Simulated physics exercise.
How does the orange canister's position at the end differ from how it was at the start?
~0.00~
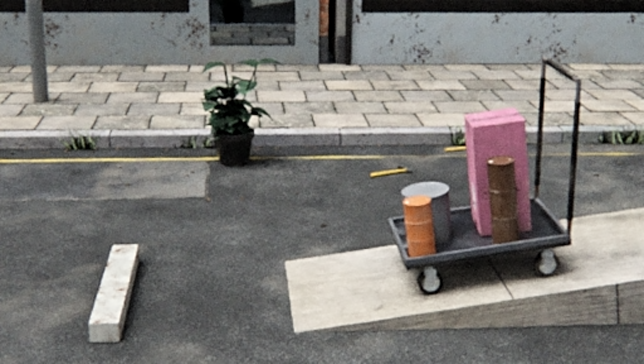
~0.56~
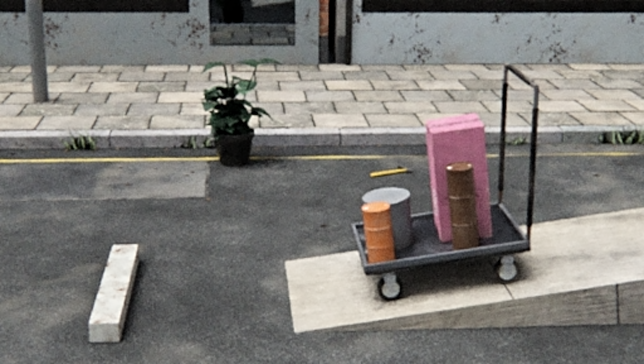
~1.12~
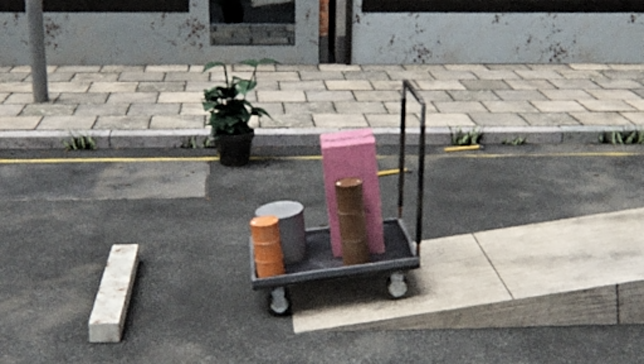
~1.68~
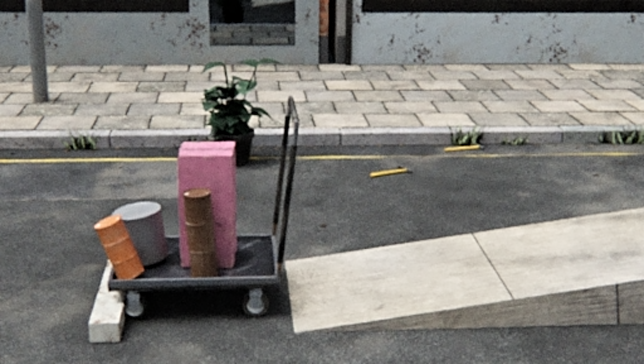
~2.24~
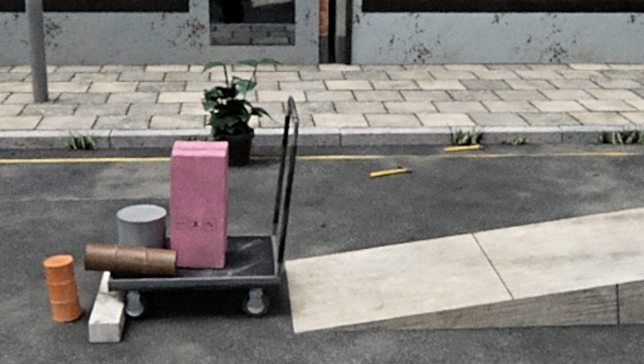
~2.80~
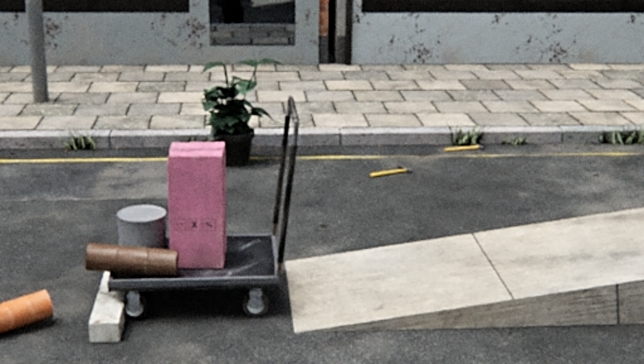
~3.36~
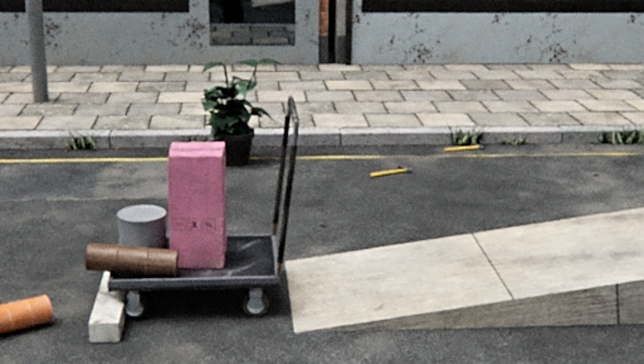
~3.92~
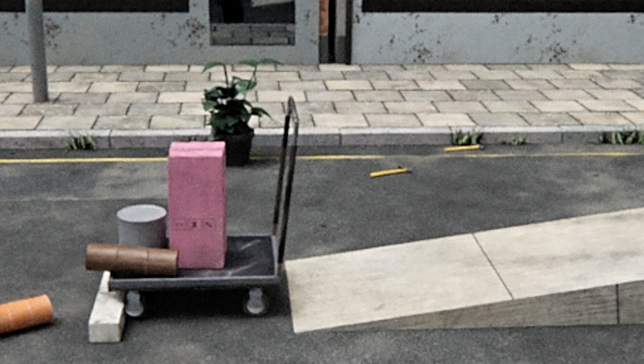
At the start it stands on the trolley, leaning slightly with the sloping deck. At the end it lies on its side on the ground at the far left.
